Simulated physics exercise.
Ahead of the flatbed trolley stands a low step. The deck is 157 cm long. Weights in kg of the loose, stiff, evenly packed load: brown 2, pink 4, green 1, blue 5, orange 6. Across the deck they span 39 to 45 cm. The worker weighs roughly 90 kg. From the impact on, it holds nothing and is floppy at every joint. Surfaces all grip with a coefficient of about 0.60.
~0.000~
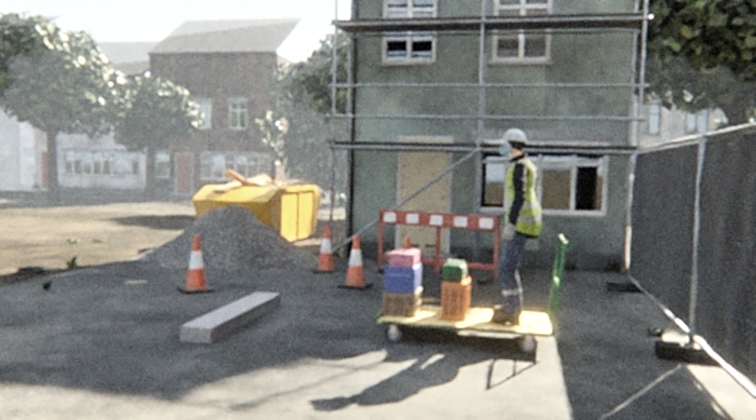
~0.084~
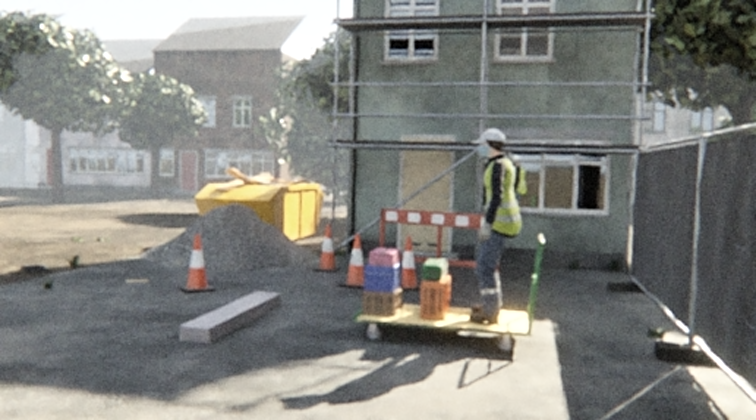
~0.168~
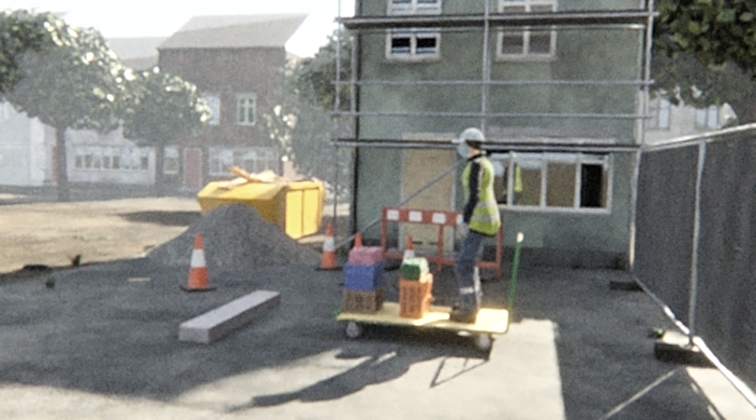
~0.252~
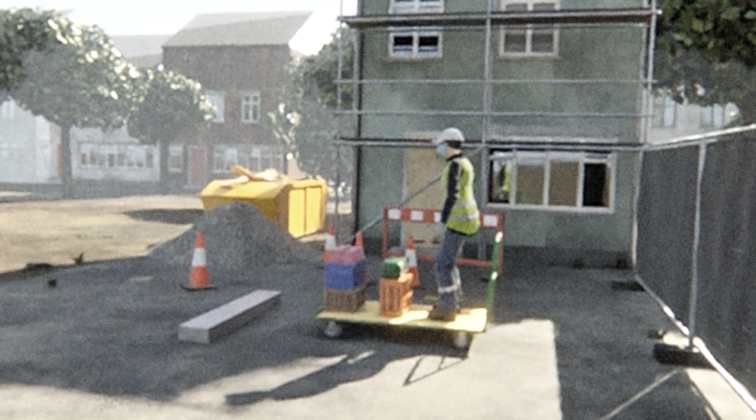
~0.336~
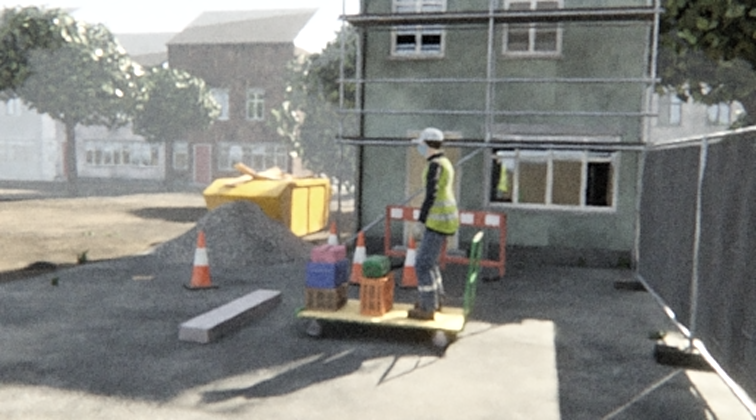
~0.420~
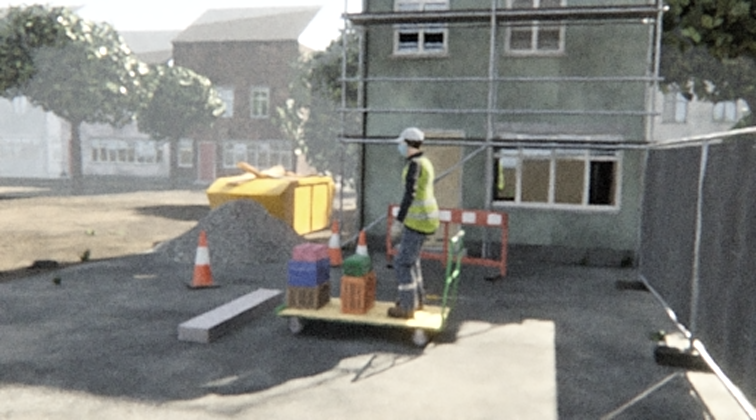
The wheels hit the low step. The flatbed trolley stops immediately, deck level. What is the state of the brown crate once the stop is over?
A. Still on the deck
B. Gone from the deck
The answer is A.
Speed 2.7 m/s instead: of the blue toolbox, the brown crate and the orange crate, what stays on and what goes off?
Results: Blue not carried, brown still carried, orange still carried.
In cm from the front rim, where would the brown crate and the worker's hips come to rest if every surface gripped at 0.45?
Brown 20 behind, hips 70 behind.
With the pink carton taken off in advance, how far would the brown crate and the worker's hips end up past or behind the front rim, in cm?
Outcome - brown: 20 cm behind rim; hips: 70 cm behind rim.
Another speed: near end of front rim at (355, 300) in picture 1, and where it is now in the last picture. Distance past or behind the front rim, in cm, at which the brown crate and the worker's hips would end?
Brown 10 behind, hips 100 behind.
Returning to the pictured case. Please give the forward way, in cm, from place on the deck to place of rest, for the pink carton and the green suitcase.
Forward shift in cm: Pink 170, green 90.
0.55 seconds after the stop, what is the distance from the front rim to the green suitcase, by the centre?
Around 20 cm beyond the front rim.
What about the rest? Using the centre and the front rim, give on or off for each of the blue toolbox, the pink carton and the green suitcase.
Blue: No longer aboard; pink: No longer aboard; green: No longer aboard.
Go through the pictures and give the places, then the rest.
The first picture shows brown crate (403, 301), hips (524, 223), rim corner (376, 320); 151 cm still to roll.
The second picture shows brown crate (383, 300), hips (502, 222), rim corner (355, 318); 132 cm still to roll.
The third picture shows brown crate (364, 298), hips (481, 221), rim corner (335, 317); 113 cm still to roll.
The fourth picture shows brown crate (345, 297), hips (461, 221), rim corner (315, 315); 93 cm still to roll.
The fifth picture shows brown crate (327, 296), hips (441, 220), rim corner (296, 314); 74 cm still to roll.
The sixth picture shows brown crate (309, 294), hips (421, 219), rim corner (277, 312); 55 cm still to roll. Speed about 2.3 m/s.
The wheels strike at 0.66 s.
After 1.21 s the brown crate is 20 cm behind the rim, tilted 0°, near (260, 290) in the last picture's view.
After 1.66 s the brown crate is 19 cm behind the rim, tilted 0°, near (259, 290) in the last picture's view.
When all is still (2.6 s), past the rim, pink carton, green suitcase and blue toolbox; behind it, brown crate, orange crate and the worker's hips.
